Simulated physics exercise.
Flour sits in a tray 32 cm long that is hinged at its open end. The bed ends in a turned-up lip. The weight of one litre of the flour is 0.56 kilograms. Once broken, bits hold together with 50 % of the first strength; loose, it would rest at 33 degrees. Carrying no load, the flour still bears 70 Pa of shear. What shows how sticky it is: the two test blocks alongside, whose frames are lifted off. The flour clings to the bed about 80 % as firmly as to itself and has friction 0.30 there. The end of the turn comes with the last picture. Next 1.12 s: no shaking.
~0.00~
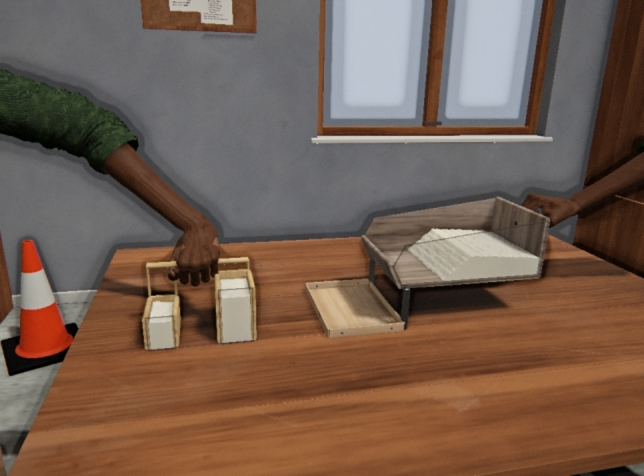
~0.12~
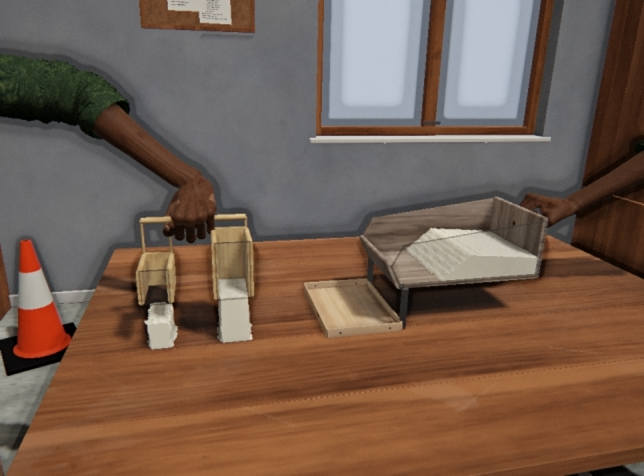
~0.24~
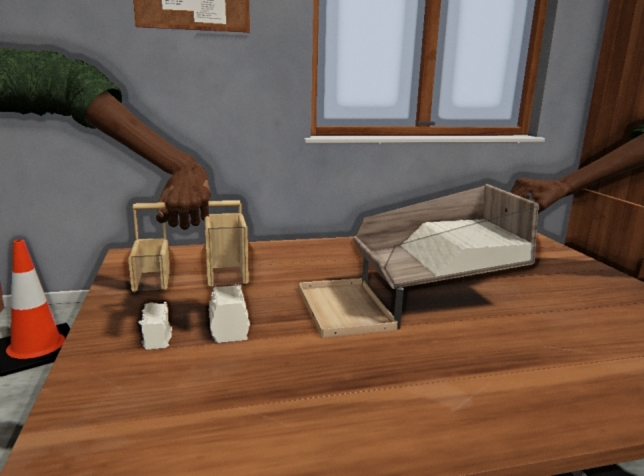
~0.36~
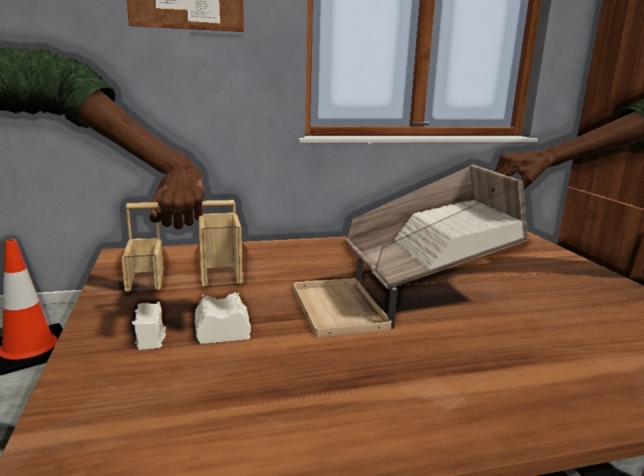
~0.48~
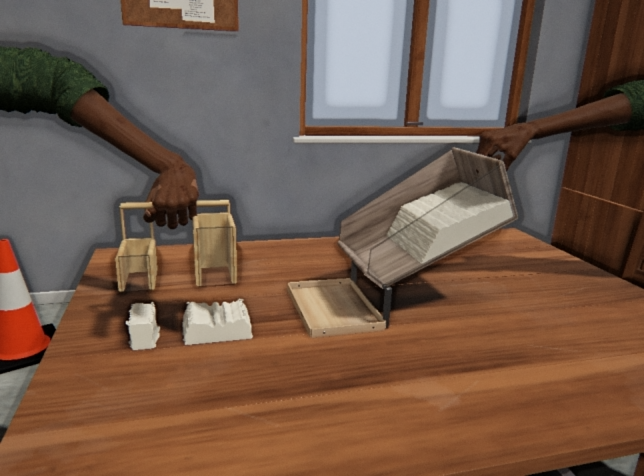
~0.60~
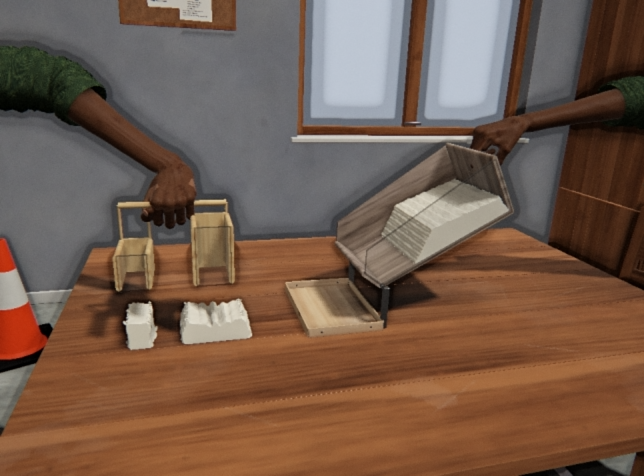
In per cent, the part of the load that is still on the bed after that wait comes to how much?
It comes to about 100 %.
After 0.71 s, the tilt is 28 degrees and 100 % is on the bed.
After 0.85 s, the tilt is 28 degrees and 100 % is on the bed.
After 0.98 s, the tilt is 28 degrees and 100 % is on the bed.
After 1.12 s, the tilt is 28 degrees and 100 % is on the bed.
After 1.68 s, at the end, the tilt is 28 degrees and 100 % is on the bed.
